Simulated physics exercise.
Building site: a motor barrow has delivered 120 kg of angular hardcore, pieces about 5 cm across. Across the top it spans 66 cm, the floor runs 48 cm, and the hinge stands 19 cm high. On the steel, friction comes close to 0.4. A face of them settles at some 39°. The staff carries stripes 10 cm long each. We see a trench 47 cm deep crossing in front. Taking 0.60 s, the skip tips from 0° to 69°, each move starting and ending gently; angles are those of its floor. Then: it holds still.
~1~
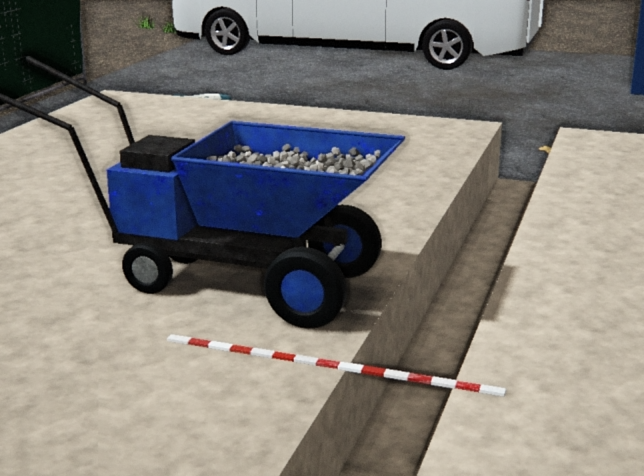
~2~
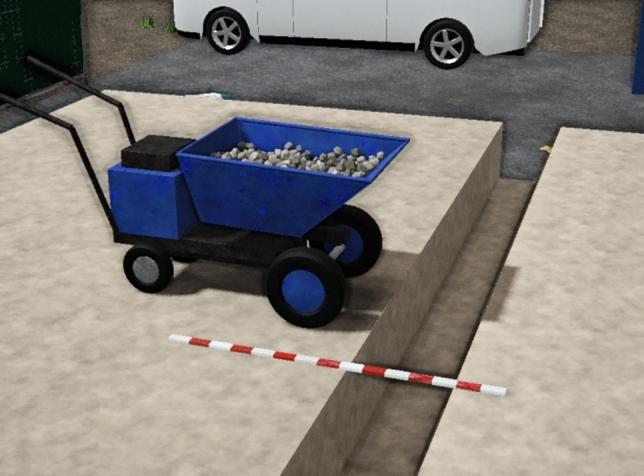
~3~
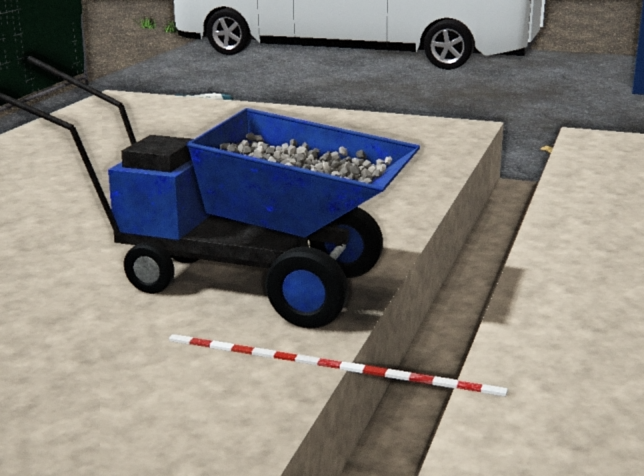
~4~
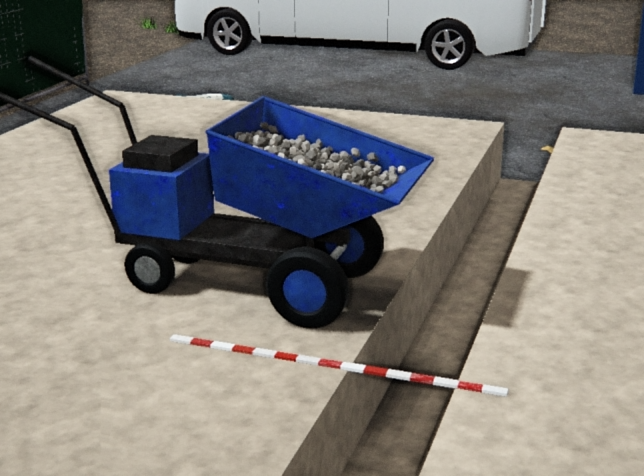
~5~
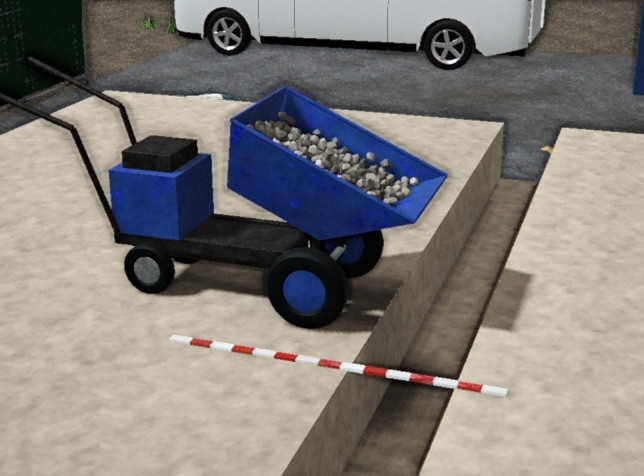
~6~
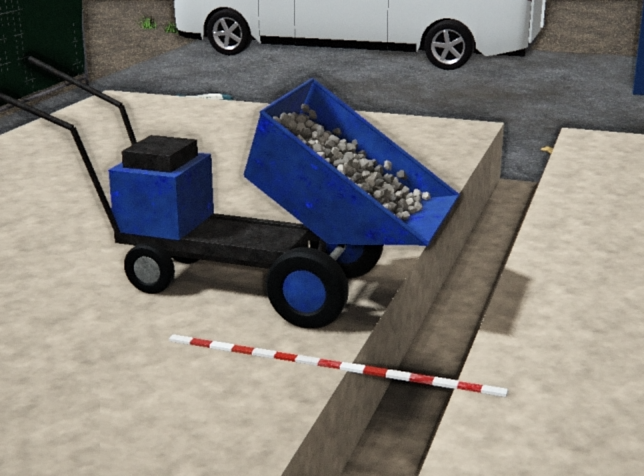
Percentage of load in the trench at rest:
44 %.
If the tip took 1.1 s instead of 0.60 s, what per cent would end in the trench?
I'd put it at roughly 60 per cent.
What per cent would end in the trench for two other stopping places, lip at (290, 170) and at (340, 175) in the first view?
About 100 per cent first, then about 70 per cent.
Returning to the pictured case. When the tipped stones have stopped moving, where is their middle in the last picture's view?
Roughly (498, 321), I'd say.
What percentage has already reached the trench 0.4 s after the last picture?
By that point it's something like 5 in a hundred.
Then, 0.1 s after the last picture the floor is at 58°, 100 % in the skip; the foremost stones are at (432, 260).
Then, 0.4 s after the last picture the floor is at 69°, 85 % in the skip, 7 % in the trench, 8 % past the trench; the foremost stones are at (512, 337).
Then, 0.7 s after the last picture the floor is at 69°, 22 % in the skip, 22 % in the trench, 56 % past the trench; the foremost stones are past the picture's edge.
Then, 2.7 s after the last picture the floor is at 69°, 0 % in the skip, 44 % in the trench, 56 % past the trench; the foremost stones are past the picture's edge.
